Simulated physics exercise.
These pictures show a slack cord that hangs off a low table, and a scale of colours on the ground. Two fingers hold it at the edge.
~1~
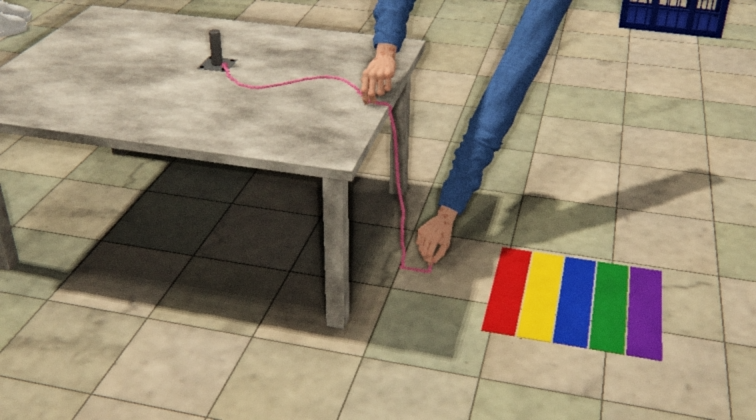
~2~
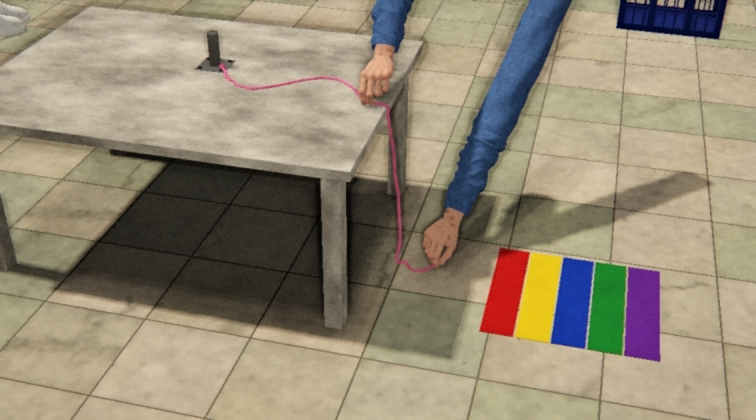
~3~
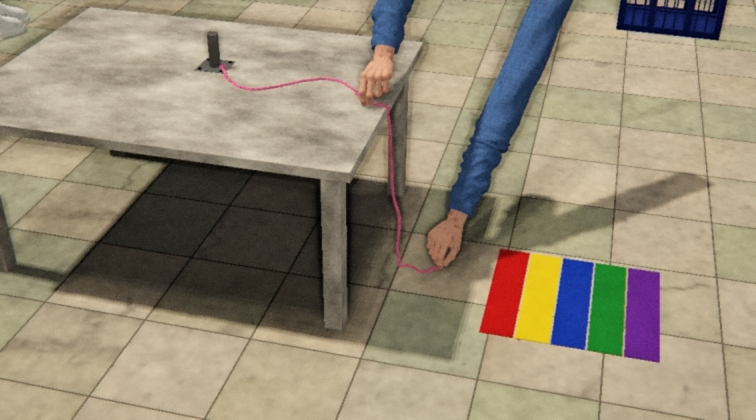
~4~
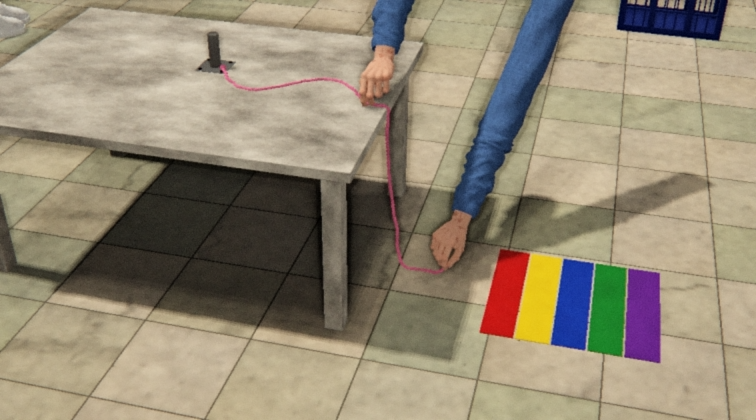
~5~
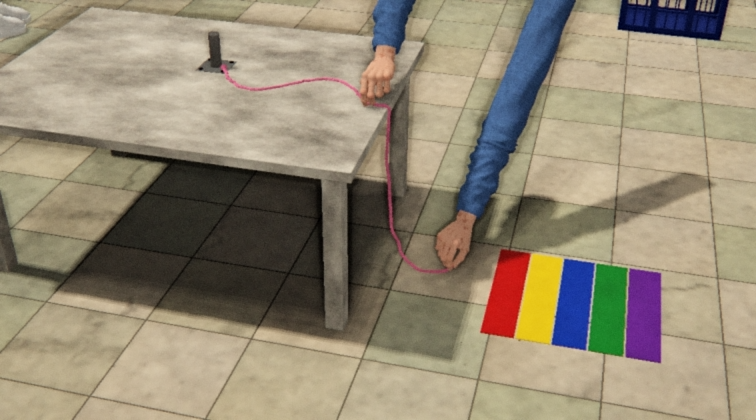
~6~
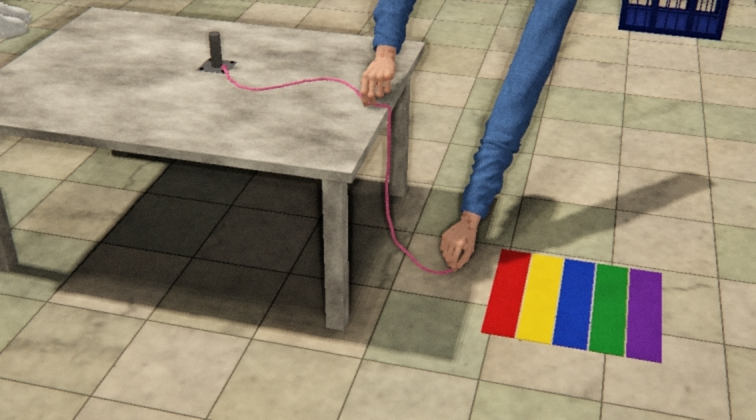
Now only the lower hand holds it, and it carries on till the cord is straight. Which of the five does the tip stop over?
It gets as far as the green strip.
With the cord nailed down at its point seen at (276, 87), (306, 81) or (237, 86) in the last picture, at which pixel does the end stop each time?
In that order: (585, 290), (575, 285) and (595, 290).
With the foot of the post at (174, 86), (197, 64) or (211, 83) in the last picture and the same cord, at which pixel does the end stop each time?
Try by try, around (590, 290), (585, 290) and (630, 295).
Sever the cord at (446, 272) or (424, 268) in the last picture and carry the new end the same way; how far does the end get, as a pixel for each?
The places are (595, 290) and (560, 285).
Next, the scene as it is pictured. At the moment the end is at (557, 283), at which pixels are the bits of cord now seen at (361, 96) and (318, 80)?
They go to (398, 114) and to (349, 89).
Early on, end near (557, 283); over yellow.
Midway, end near (595, 289); over green.
At the end of the slack, end near (618, 293); over green. The green one.
